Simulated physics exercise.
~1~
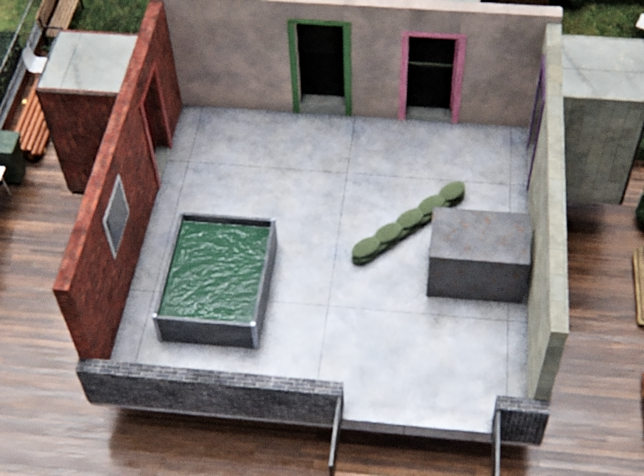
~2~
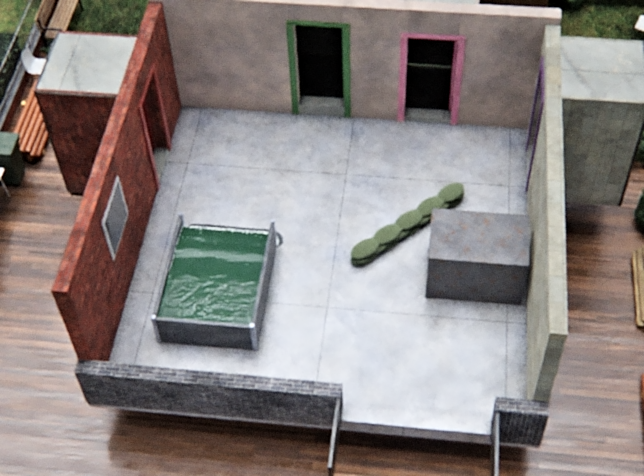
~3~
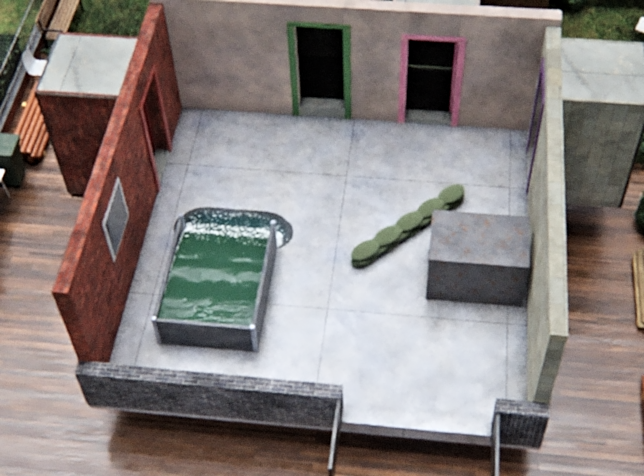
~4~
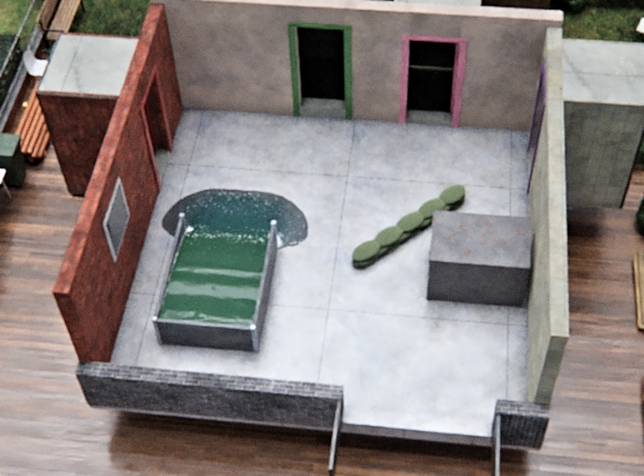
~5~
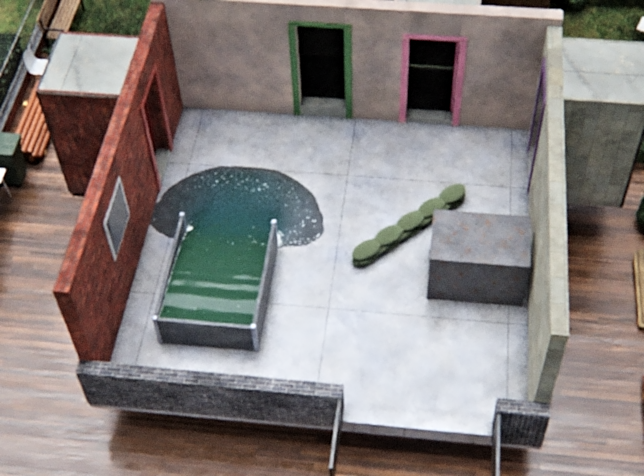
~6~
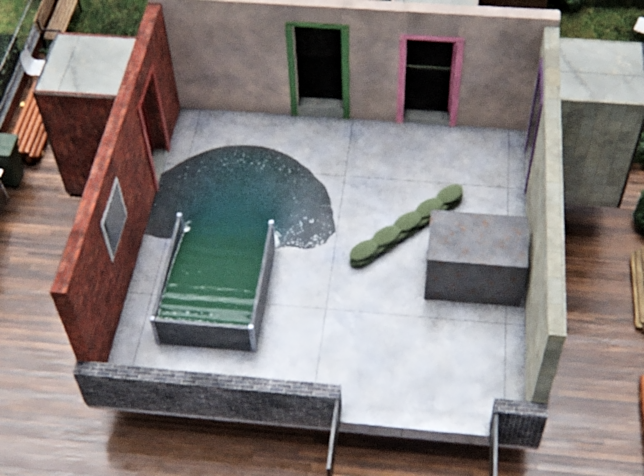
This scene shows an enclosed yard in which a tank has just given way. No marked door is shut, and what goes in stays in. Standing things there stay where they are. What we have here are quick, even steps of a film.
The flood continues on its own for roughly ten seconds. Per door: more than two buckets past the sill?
In order: Purple door: Limit not exceeded, green door: Limit not exceeded, red door: Limit exceeded, pink door: Limit not exceeded.
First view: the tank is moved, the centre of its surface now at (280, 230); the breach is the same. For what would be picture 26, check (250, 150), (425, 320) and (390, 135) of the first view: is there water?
Check in sequence: Soaked through, still parched, soaked through.
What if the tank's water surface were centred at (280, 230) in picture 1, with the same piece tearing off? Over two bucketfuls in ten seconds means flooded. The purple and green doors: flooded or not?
Purple gets less, green gets more.
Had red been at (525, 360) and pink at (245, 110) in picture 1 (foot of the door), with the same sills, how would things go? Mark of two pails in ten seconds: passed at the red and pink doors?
Note: Red does not reach the limit, pink beats the limit.
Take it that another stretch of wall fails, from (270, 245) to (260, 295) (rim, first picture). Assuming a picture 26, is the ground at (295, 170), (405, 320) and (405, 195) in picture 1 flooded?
In turn: Untouched, then inundated, then inundated.
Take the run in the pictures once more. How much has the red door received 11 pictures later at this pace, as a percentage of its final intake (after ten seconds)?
Roughly 10 percent.
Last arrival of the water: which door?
That is the purple door.
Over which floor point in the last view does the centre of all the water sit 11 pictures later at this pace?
Point: (244, 194).
A moment on, water covers 30 % of the floor; the purple door not reached, the green door wet at the sill, nothing in, the red door wet at the sill, nothing in, the pink door not reached.
Next, water covers 35 % of the floor; the purple door not reached, the green door wet at the sill, nothing in, the red door under two buckets in, the pink door wet at the sill, nothing in.
Then, water covers 40 % of the floor; the purple door wet at the sill, nothing in, the green door wet at the sill, nothing in, the red door over two buckets in, the pink door wet at the sill, nothing in.
Later, water covers 60 % of the floor; the purple door wet at the sill, nothing in, the green door wet at the sill, nothing in, the red door over two buckets in, the pink door wet at the sill, nothing in.
In the end, water covers 85 % of the floor; the purple door wet at the sill, nothing in, the green door wet at the sill, nothing in, the red door over two buckets in, the pink door wet at the sill, nothing in.
